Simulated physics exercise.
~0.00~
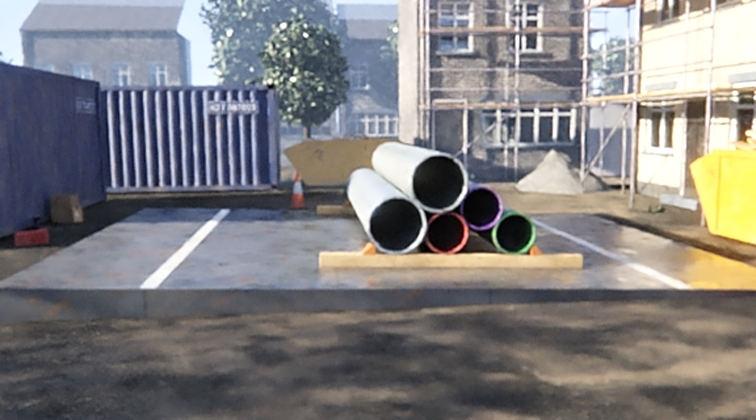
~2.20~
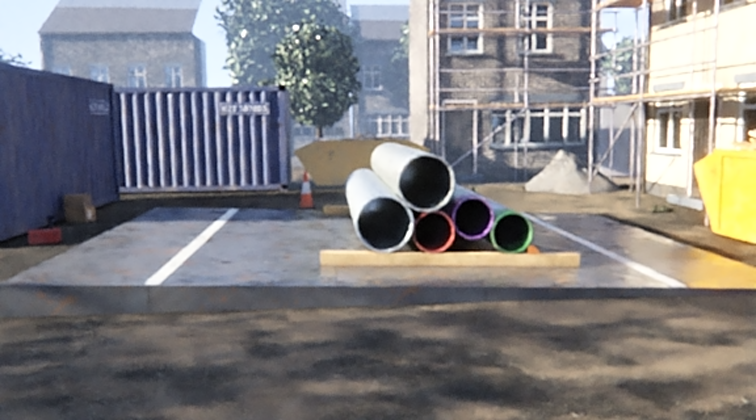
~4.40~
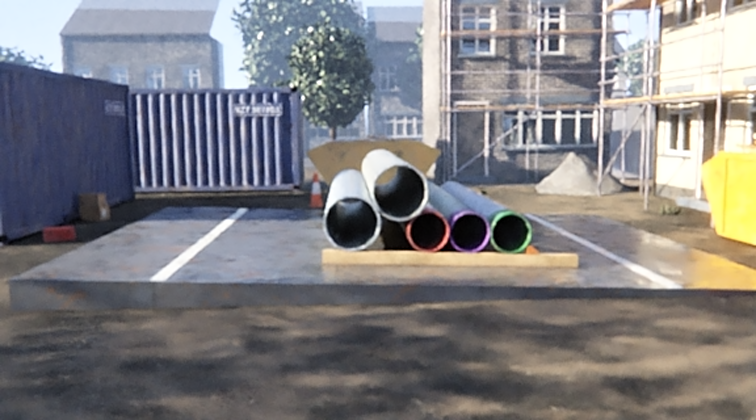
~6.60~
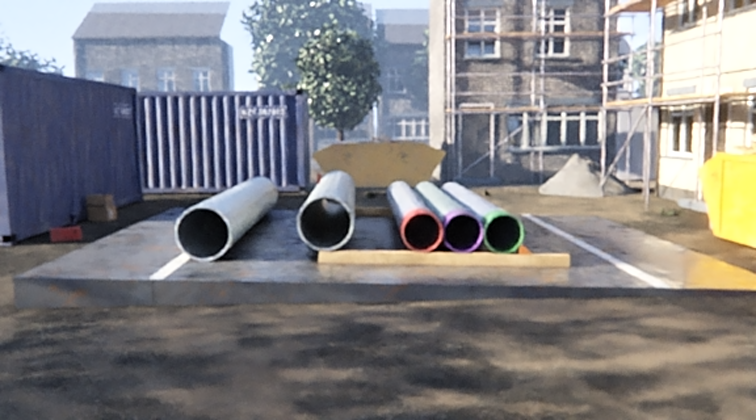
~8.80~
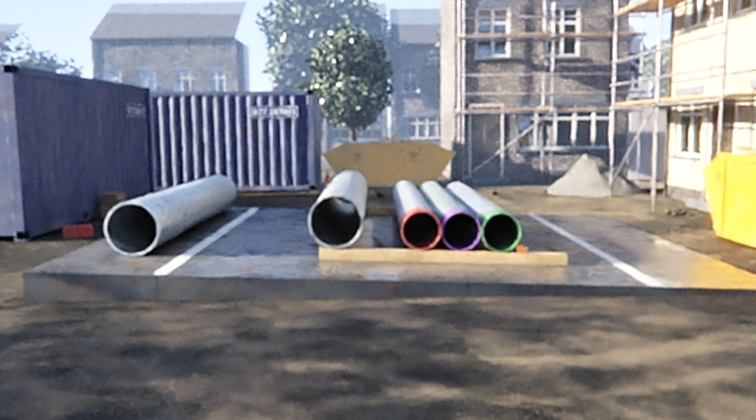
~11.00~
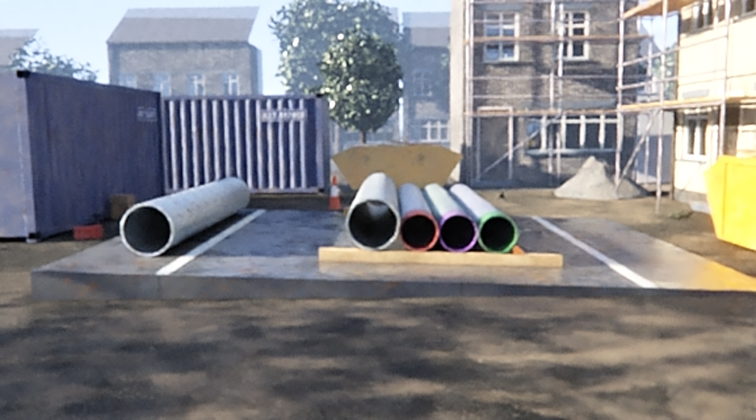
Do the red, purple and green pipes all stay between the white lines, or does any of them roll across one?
All three stay between the white lines. The red, purple and green pipes end side by side on the timber, and none of them crosses a line.
